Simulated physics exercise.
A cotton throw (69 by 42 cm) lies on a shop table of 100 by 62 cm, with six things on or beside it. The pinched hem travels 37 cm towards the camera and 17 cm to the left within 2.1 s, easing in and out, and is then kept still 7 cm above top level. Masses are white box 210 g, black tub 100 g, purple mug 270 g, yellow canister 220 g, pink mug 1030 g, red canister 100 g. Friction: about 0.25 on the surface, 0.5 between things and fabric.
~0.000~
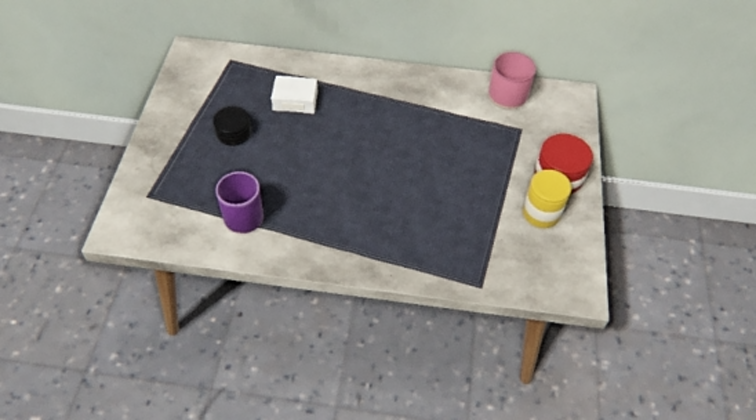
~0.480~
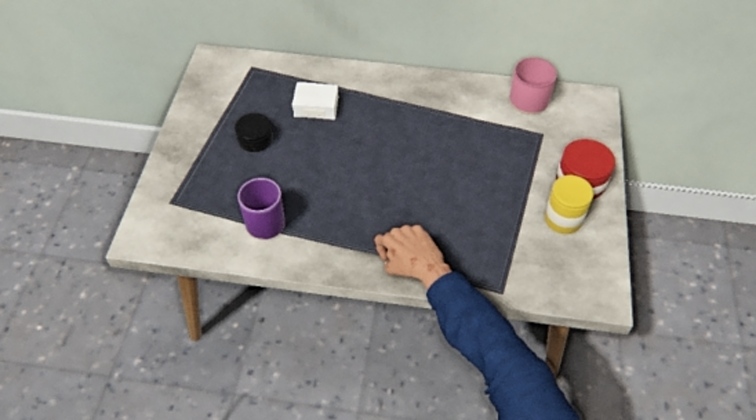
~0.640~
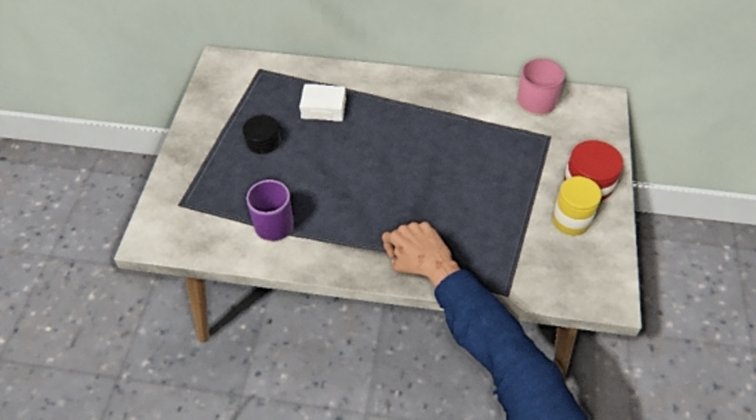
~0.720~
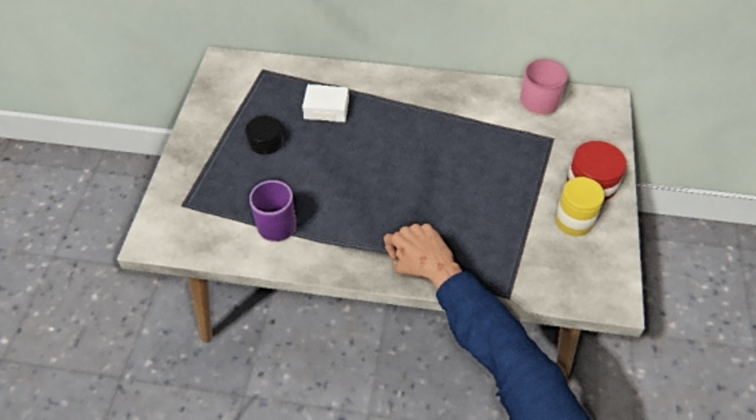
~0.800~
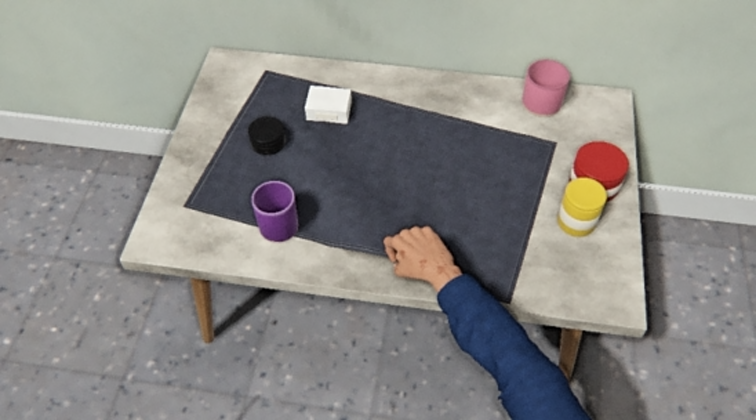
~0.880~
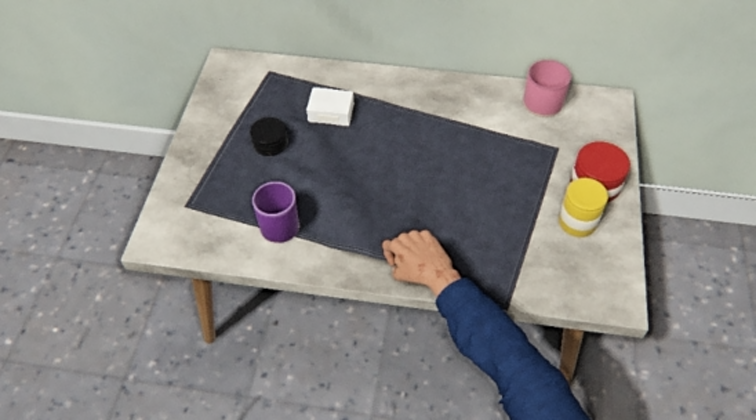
A hand reaches in, pinches the dark cloth's near edge and shifts it slightly.
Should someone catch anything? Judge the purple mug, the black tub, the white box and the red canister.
Result: Purple mug drops off, black tub keeps to the top, white box remains up there, red canister stays on.
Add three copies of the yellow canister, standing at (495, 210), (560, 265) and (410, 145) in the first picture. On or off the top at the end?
In that order: Falls off, remains, falls off.
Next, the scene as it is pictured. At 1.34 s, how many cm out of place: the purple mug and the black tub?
About: Purple mug 4 cm, black tub 6 cm.
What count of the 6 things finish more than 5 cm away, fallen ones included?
I count 3.
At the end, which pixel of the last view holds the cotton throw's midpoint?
Near (323, 321).
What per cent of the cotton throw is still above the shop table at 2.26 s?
Some 40 per cent of it.
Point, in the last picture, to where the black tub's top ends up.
At about (264, 239).
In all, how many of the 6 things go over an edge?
1 of them.
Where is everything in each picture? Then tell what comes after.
The first picture shows purple mug (238, 188); black tub (231, 119); white box (295, 88); red canister (567, 152); cotton throw corners (146, 198) (230, 60) (522, 130) (482, 289).
The second picture shows cotton throw corners (169, 204) (252, 67); grip (386, 258).
The third picture shows cotton throw corners (178, 206) (259, 69); grip (394, 256).
The fourth picture shows cotton throw corners (181, 207) (262, 70); grip (395, 257).
The fifth picture shows cotton throw corners (183, 207) (266, 71); grip (396, 260).
The sixth picture shows purple mug (274, 198); black tub (268, 129); white box (330, 100); red canister (604, 160); cotton throw corners (184, 207) (269, 72) (559, 149) (508, 311); grip (394, 264).
At 1.3 s, 90 % of the cotton throw is still over the top; white box 9 cm off its start, black tub 6 cm off its start, purple mug 3 cm off its start.
At 1.8 s, 65 % of the cotton throw is still over the top; white box 21 cm off its start, black tub 15 cm off its start, purple mug 12 cm off its start.
At 2.3 s, 40 % of the cotton throw is still over the top; purple mug over the edge, white box 33 cm off its start at (358, 217), black tub 24 cm off its start at (274, 220).
At 2.7 s, 30 % of the cotton throw is still over the top; white box 38 cm off its start, purple mug over the edge, black tub 28 cm off its start.
At 4.3 s, 30 % of the cotton throw is still over the top; white box 38 cm off its start at (350, 239), purple mug over the edge, black tub 28 cm off its start at (264, 239), red canister 0 cm off its start at (604, 161).
